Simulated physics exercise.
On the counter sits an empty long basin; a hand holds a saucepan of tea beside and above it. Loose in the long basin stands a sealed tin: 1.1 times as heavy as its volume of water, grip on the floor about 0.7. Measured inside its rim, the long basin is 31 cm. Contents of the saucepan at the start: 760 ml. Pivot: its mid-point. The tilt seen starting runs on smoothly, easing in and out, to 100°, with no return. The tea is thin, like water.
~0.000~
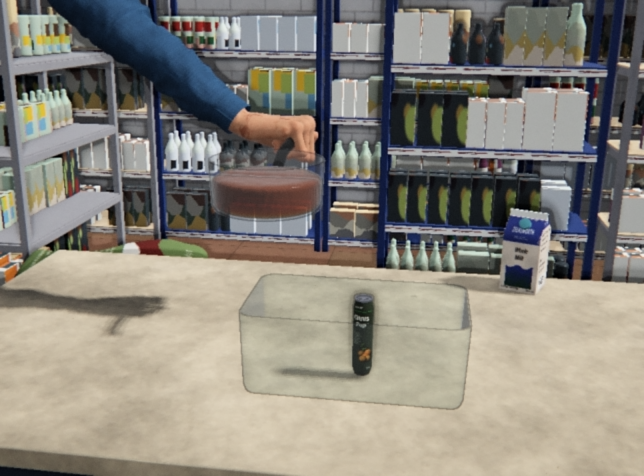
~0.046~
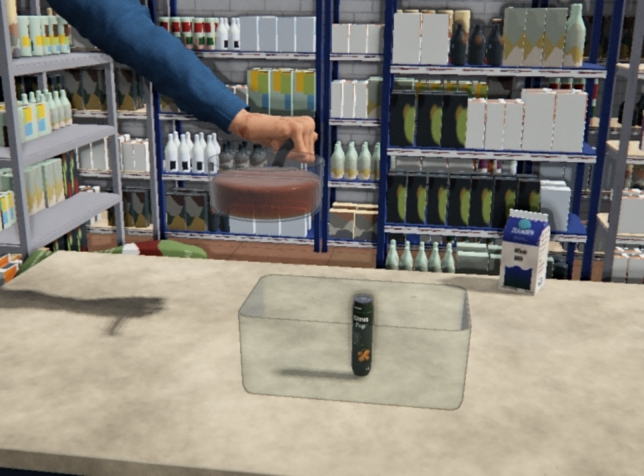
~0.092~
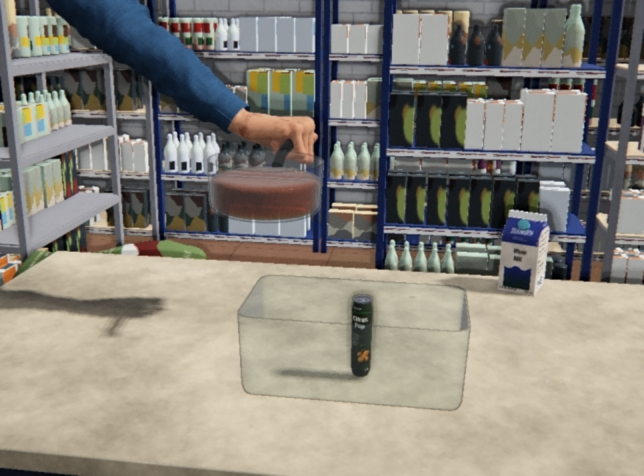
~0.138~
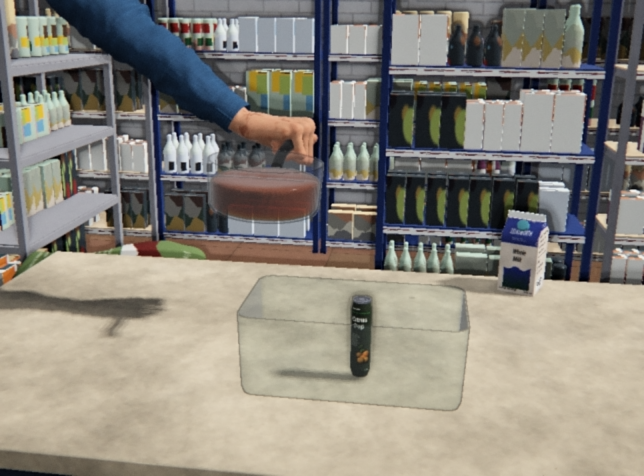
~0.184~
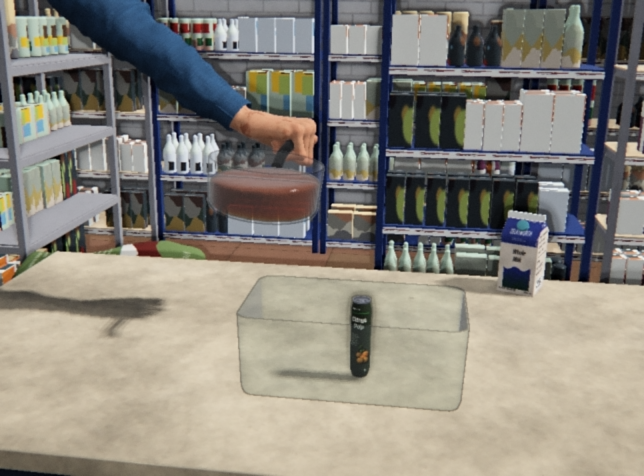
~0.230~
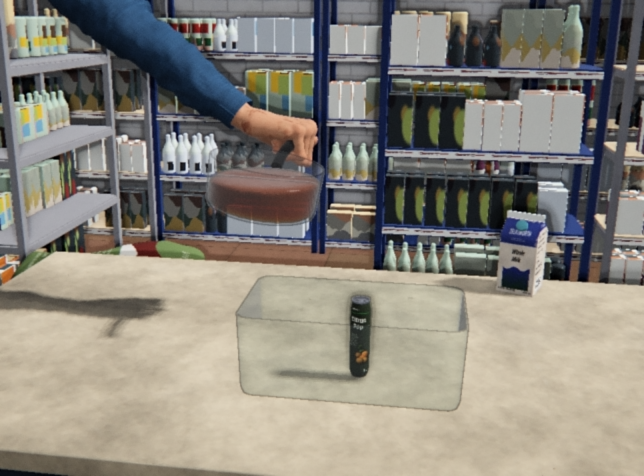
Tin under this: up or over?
Up.
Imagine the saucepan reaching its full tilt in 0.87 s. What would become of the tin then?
Outcome - the tin stays erect.
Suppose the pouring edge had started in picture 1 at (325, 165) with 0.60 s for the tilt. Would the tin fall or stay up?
Result: Tin tipped over.
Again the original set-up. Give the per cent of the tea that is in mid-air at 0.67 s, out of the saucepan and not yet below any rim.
Around 30 in a hundred.
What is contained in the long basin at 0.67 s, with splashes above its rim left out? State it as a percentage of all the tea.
Estimate - around 5 in a hundred parts.
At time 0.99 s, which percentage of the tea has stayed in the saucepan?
I'd estimate some 14 per cent.
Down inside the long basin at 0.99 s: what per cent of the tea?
72 per cent or thereabouts.
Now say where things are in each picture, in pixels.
It leans 0°; its right rim is at (323, 163); the tea meets the walls at (215, 174) and (321, 178); the long basin's rim runs from (251, 294) to (469, 308); the tin's top is at (364, 301), in the first picture.
It leans 0°; its right rim is at (323, 164); the tea meets the walls at (215, 175) and (321, 180), in the second picture.
It leans 1°; its right rim is at (322, 165); the tea meets the walls at (214, 175) and (320, 181), in the third picture.
It leans 3°; its right rim is at (322, 167); the tea meets the walls at (213, 175) and (320, 181), in the fourth picture.
It leans 6°; its right rim is at (323, 170); the tea meets the walls at (213, 175) and (320, 182), in the fifth picture.
It leans 9°; its right rim is at (323, 173); the tea meets the walls at (213, 175) and (320, 182), in the sixth picture.
Then, 0.67 s in, the tilt is 60° and 64 per cent is still to pour; the tin stands where it began.
Then, 0.99 s in, the tilt is 93° and 14 per cent is still to pour; the tin stands where it began.
Then, 1.33 s in, the tilt is 100° and 1 per cent is still to pour; the tin stands where it began.
Then, 1.69 s in, the tilt is 100° and 0 per cent is still to pour; the tin stands where it began.
Finally, the tin stands where it began.
